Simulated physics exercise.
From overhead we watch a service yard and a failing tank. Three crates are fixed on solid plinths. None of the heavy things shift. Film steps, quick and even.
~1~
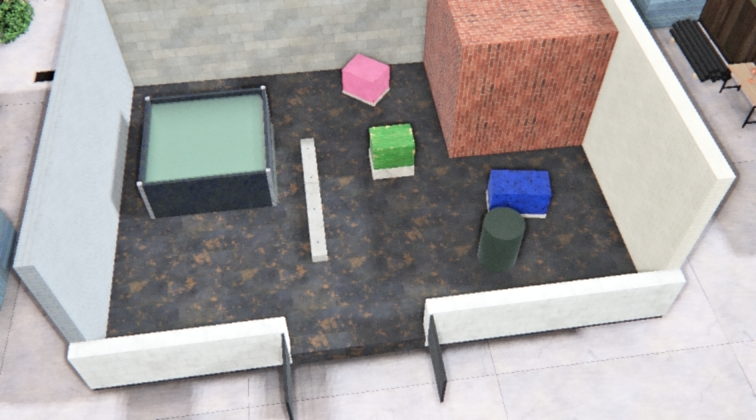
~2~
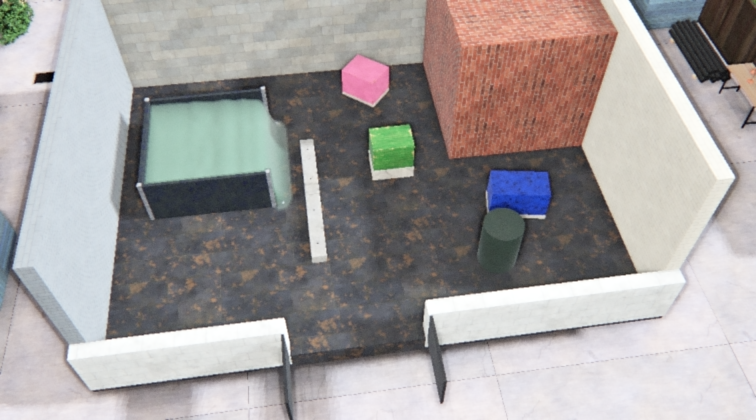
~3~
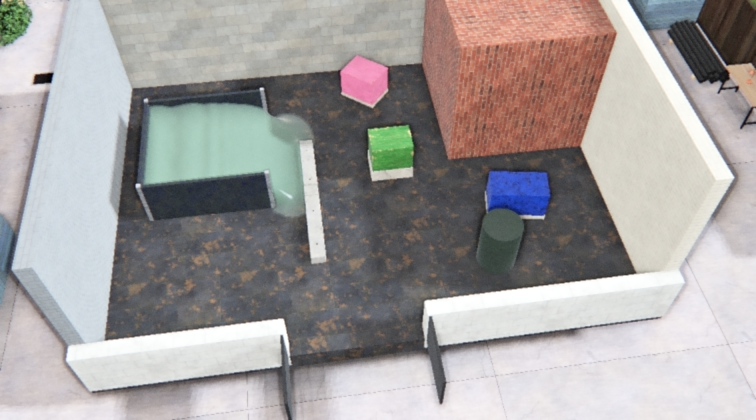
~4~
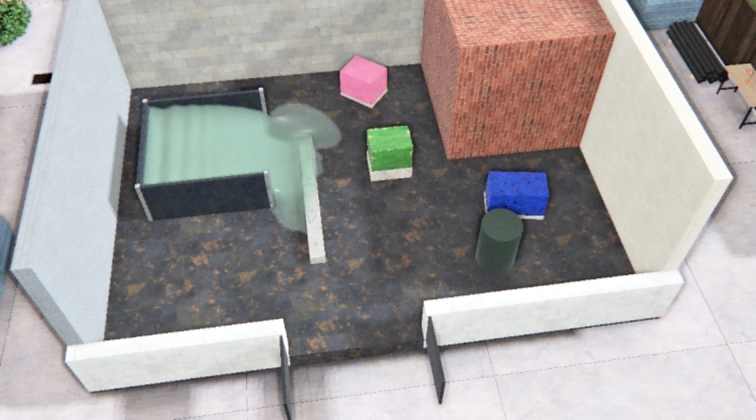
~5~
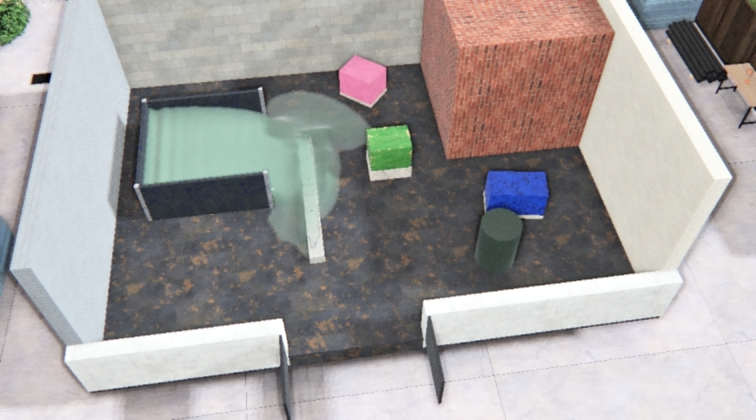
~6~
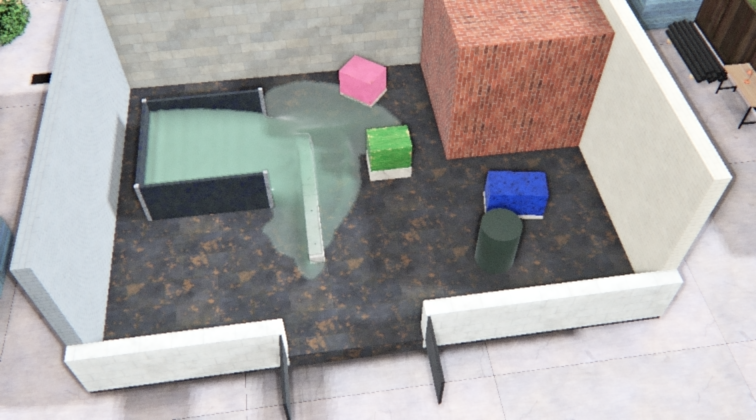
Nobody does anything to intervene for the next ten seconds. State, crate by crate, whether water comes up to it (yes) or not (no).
Outcome: The blue crate will be caught by the water; the pink crate will be caught by the water; the green crate will be caught by the water.
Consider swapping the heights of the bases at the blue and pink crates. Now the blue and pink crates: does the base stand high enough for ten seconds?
After ten seconds the blue crate is swamped, and the pink crate is swamped.
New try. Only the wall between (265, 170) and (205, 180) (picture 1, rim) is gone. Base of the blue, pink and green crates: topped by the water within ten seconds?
As it turns out, the blue crate stays unwetted, the pink crate is swamped, and the green crate stays unwetted.
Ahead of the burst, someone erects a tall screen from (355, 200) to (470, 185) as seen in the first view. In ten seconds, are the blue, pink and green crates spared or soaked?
My reading: Blue ends up wet; pink takes water; green is topped.
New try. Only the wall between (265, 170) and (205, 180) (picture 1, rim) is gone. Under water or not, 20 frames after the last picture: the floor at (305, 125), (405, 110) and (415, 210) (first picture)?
Untouched, untouched, untouched.
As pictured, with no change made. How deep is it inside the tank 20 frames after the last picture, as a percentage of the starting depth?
It comes to some 20 percent.
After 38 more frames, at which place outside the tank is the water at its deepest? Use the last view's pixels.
That spot is close to (575, 152).
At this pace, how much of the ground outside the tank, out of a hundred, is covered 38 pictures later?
Close to 95 %.
A moment on, water covers 35 % of the floor; the blue crate not reached, the pink crate water round its plinth, the green crate water round its plinth.
Next, water covers 55 % of the floor; the blue crate water round its plinth, the pink crate water round its plinth, the green crate water round its plinth.
Then, water covers 70 % of the floor; the blue crate water round its plinth, the pink crate water round its plinth, the green crate water round its plinth.
Later, water covers 95 % of the floor; the blue crate water round its plinth, the pink crate water round its plinth, the green crate water round its plinth.
In the end, water covers 100 % of the floor; the blue crate was topped, the pink crate was topped, the green crate was topped.
